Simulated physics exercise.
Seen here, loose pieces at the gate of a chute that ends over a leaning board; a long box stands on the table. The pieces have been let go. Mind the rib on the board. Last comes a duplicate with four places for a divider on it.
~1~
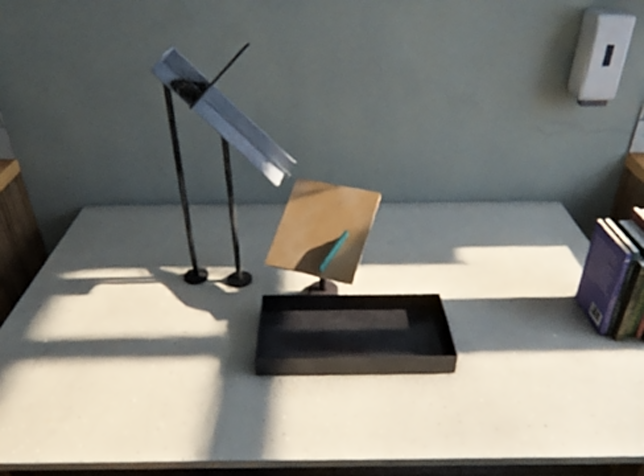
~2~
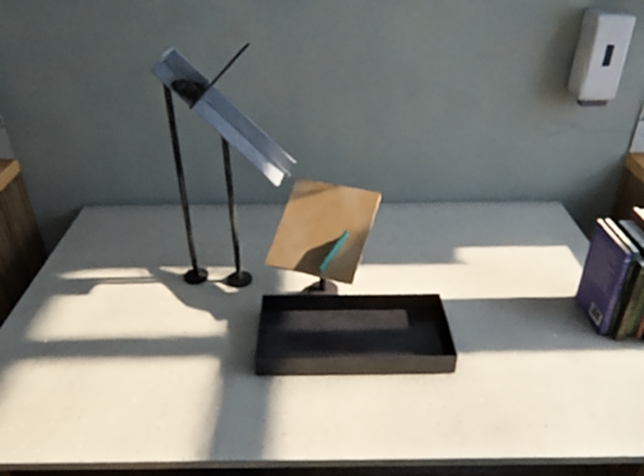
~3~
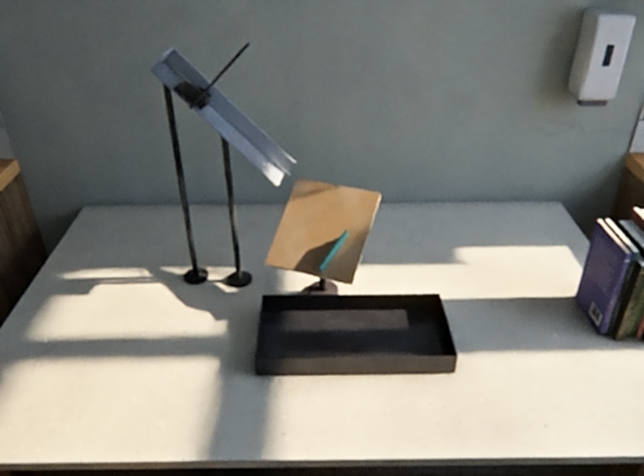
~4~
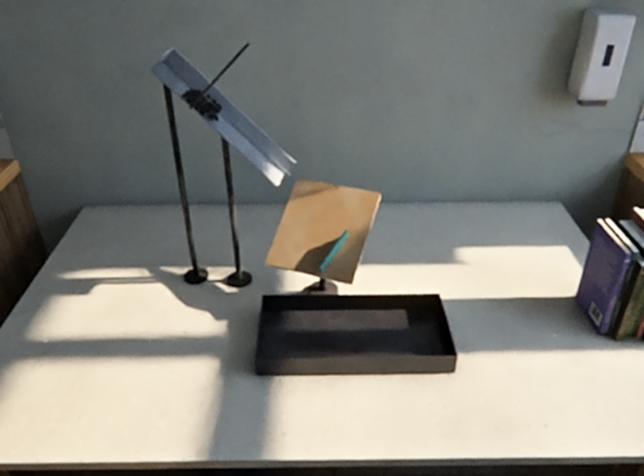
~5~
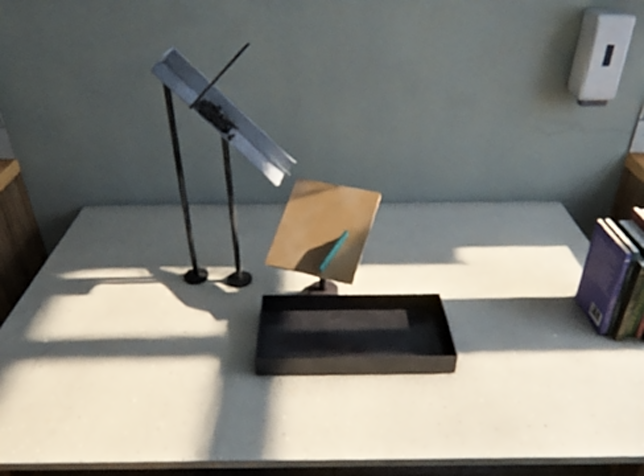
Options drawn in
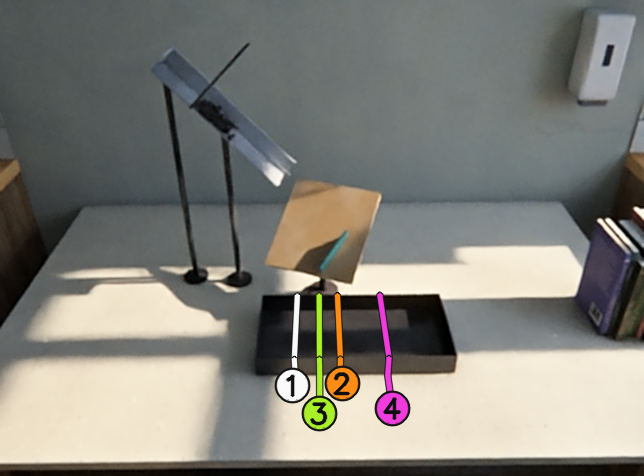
On a sunlit table, dark pieces slide a short way down a sloping metal chute.
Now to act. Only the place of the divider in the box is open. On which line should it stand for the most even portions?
Line 1.
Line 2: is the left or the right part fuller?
The left side.
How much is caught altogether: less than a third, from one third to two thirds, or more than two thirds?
More than two thirds.
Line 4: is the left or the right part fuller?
More lands on the left.
On the marked copy, line 1 crosses the front rim at (294, 358); line 2 crosses the front rim at (340, 357); line 3 crosses the front rim at (319, 358); line 4 crosses the front rim at (388, 357).
For line 1, of what is caught, about a third on the left of the divider, about two thirds on the right.
For line 2, of what is caught, nearly all on the left of the divider, a small part on the right.
For line 3, of what is caught, most on the left of the divider, a small part on the right.
For line 4, of what is caught, nearly all on the left of the divider, a small part on the right.
